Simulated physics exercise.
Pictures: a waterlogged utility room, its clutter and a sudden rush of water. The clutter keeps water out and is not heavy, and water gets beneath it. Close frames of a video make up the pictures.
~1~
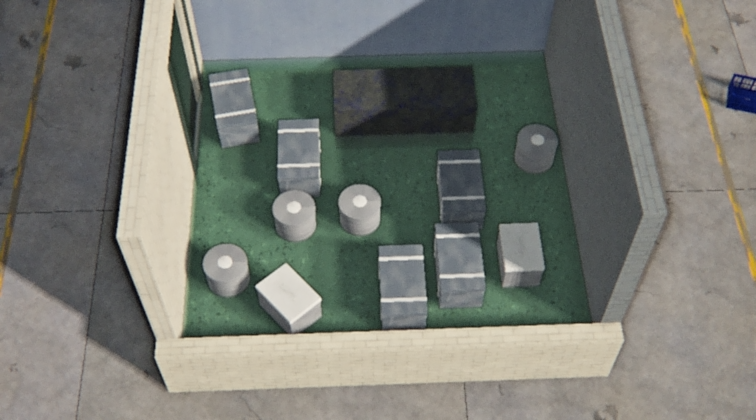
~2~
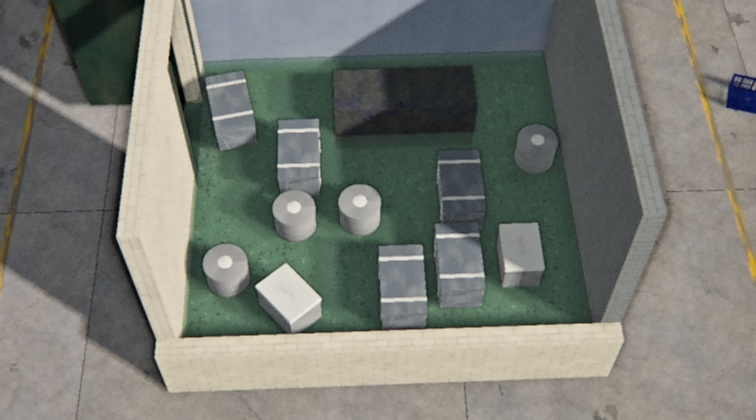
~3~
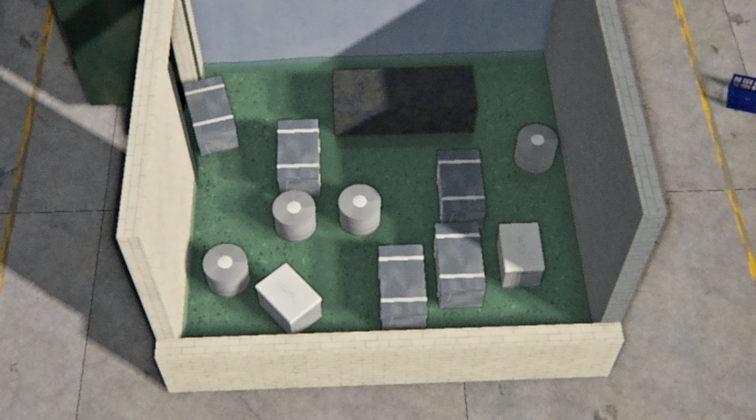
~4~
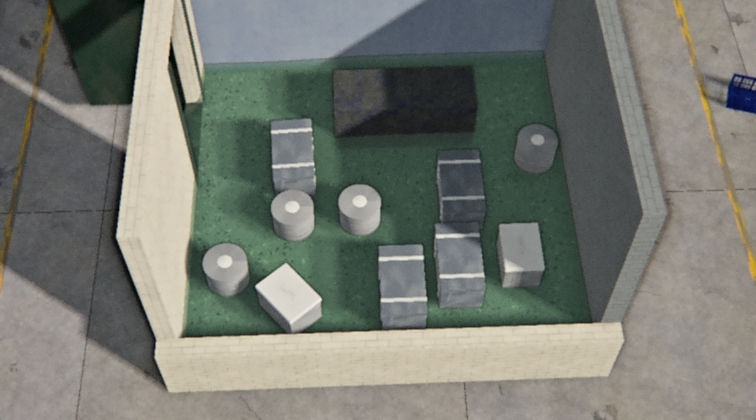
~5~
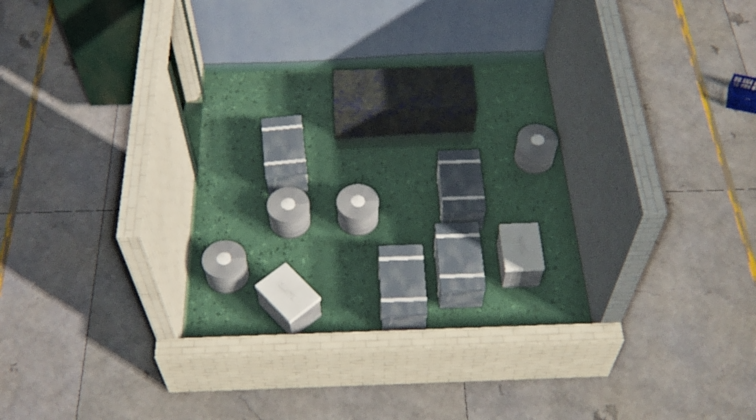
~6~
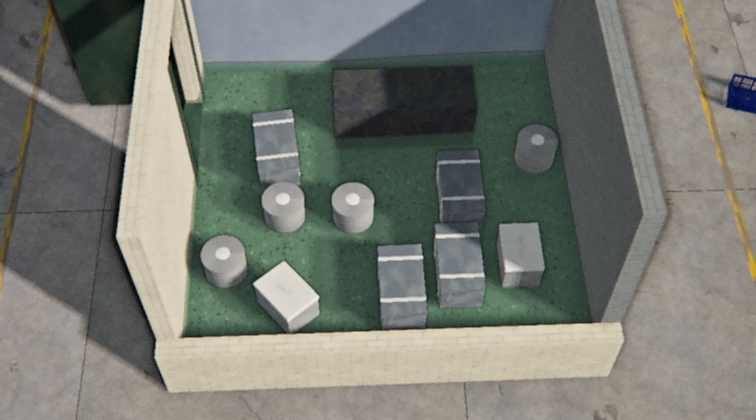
A dark striped box slides left out of view, then nearby objects shift slightly left.
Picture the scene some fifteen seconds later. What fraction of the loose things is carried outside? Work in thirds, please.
Fraction: One third to two thirds.
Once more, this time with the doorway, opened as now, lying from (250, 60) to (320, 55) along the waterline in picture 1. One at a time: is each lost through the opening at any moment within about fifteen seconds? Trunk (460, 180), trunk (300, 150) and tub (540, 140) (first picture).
Retained - lost - retained.
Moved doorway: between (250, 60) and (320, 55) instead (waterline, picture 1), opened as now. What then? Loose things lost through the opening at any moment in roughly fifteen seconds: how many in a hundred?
30 per cent.
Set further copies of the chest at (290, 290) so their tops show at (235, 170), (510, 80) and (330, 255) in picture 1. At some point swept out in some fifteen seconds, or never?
Here's how it goes, in order: Gets out, then does not get out, then gets out.
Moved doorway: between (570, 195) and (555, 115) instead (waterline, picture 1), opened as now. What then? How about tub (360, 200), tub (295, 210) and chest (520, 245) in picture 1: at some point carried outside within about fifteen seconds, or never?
The first exits, the second never exits, the third exits.
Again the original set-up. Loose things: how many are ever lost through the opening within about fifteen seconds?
Count: 5.
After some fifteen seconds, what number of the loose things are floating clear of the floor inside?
It adds up to 6.
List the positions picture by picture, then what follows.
In the first picture, a trunk at (298, 148) floats; a tub at (294, 208) floats; 0 of 11 have shifted.
In the second picture, a trunk at (298, 148) floats; a tub at (294, 208), afloat; 0 of 11 have shifted.
In the third picture, a trunk at (298, 148), afloat; a tub at (294, 208), afloat; 1 of 11 have shifted.
In the fourth picture, a trunk at (292, 148), afloat, close to its start; a tub at (292, 207) floats; 2 of 11 have shifted.
In the fifth picture, a trunk at (283, 145) floats, close to its start; a tub at (288, 204), afloat, close to its start; 4 of 11 have shifted.
In the sixth picture, a trunk at (275, 139) floats, close to its start; a tub at (283, 199) floats, close to its start; 5 of 11 have shifted.
A moment on, 1 of 11 are out; 10 afloat.
Next, 3 of 11 are out; 8 afloat.
Later, 5 of 11 are out; 6 afloat.
In the end, 5 of 11 are out; 6 afloat.
